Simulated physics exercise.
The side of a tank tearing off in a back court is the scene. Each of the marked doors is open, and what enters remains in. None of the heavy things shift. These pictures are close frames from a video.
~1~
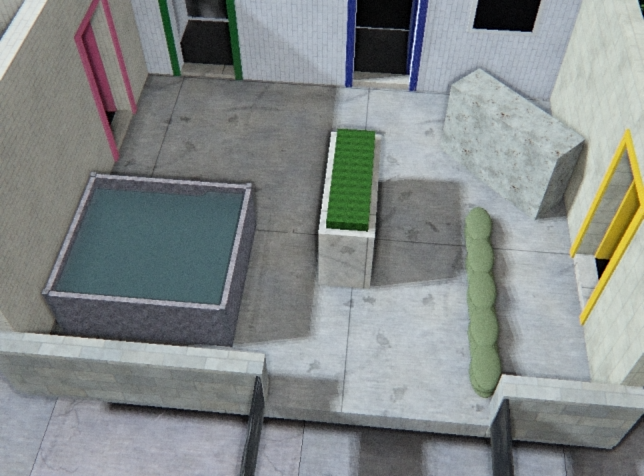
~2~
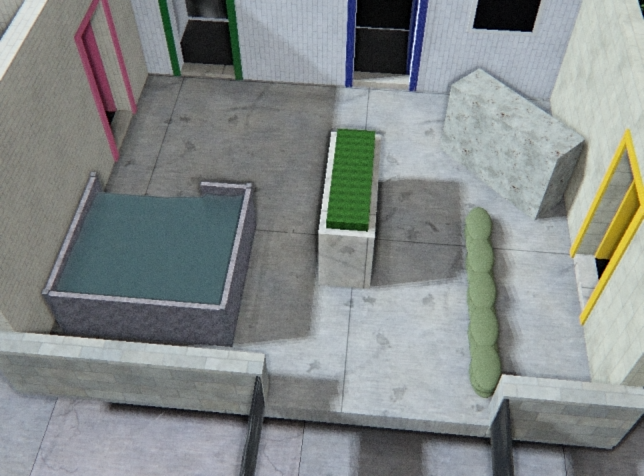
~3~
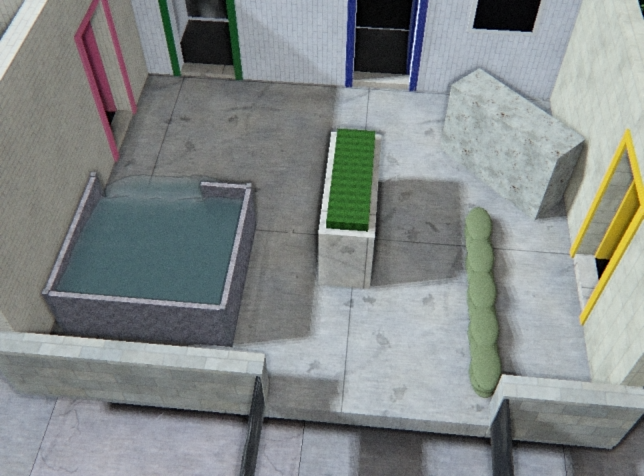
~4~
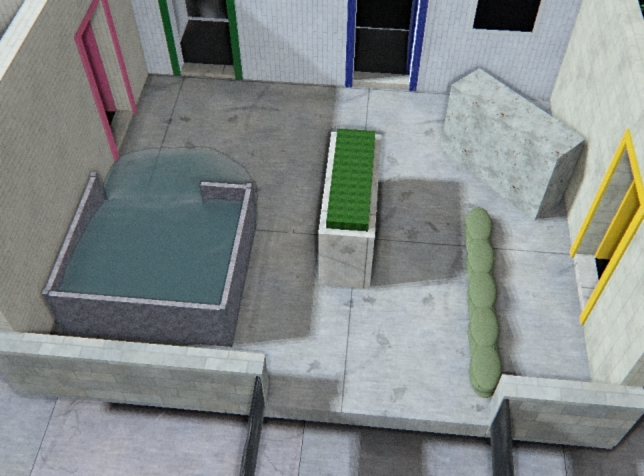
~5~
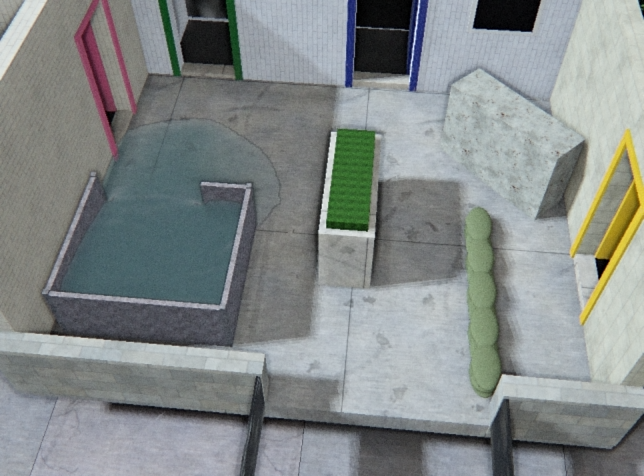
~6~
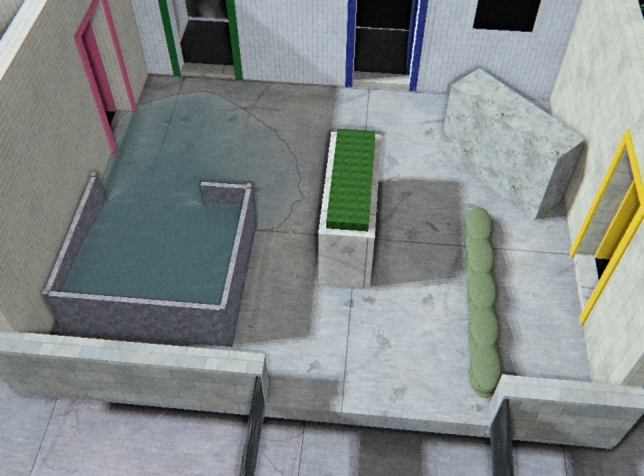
Water poured out of the open tank in the back court after part of its far side gave way, spreading in a widening, rounded sheet across the paving toward the pink-framed doorway and the green-topped block.
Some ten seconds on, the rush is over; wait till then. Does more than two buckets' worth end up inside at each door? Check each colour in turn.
As I see it, the green door will let in too much; the yellow door will let in an allowed amount; the pink door will let in too much; the blue door will let in an allowed amount.
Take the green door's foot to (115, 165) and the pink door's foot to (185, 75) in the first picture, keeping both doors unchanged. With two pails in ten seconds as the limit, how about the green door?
Note - green door ends up higher.
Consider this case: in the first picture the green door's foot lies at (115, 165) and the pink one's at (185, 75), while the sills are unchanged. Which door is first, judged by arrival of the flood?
First: The green one.
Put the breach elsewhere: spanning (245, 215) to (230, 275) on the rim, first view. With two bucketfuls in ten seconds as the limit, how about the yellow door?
With the breach moved, the yellow one misses the threshold.
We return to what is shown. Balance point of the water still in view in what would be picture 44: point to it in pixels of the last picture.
I'd say near (304, 175).
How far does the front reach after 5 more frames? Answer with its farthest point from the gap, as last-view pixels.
Best guess: Near (325, 87).
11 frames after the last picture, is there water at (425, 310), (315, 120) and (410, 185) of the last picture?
First spared, then swamped, then spared.
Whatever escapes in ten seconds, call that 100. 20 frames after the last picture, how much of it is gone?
Roughly 65 %.
A moment on, water covers 30 % of the floor; the green door over two buckets in, the yellow door not reached, the pink door under two buckets in, the blue door not reached.
Next, water covers 30 % of the floor; the green door far over two buckets in, the yellow door not reached, the pink door over two buckets in, the blue door wet at the sill, nothing in.
Then, water covers 45 % of the floor; the green door far over two buckets in, the yellow door not reached, the pink door over two buckets in, the blue door wet at the sill, nothing in.
Later, water covers 75 % of the floor; the green door far over two buckets in, the yellow door wet at the sill, nothing in, the pink door far over two buckets in, the blue door wet at the sill, nothing in.
In the end, water covers 95 % of the floor; the green door far over two buckets in, the yellow door wet at the sill, nothing in, the pink door far over two buckets in, the blue door wet at the sill, nothing in.
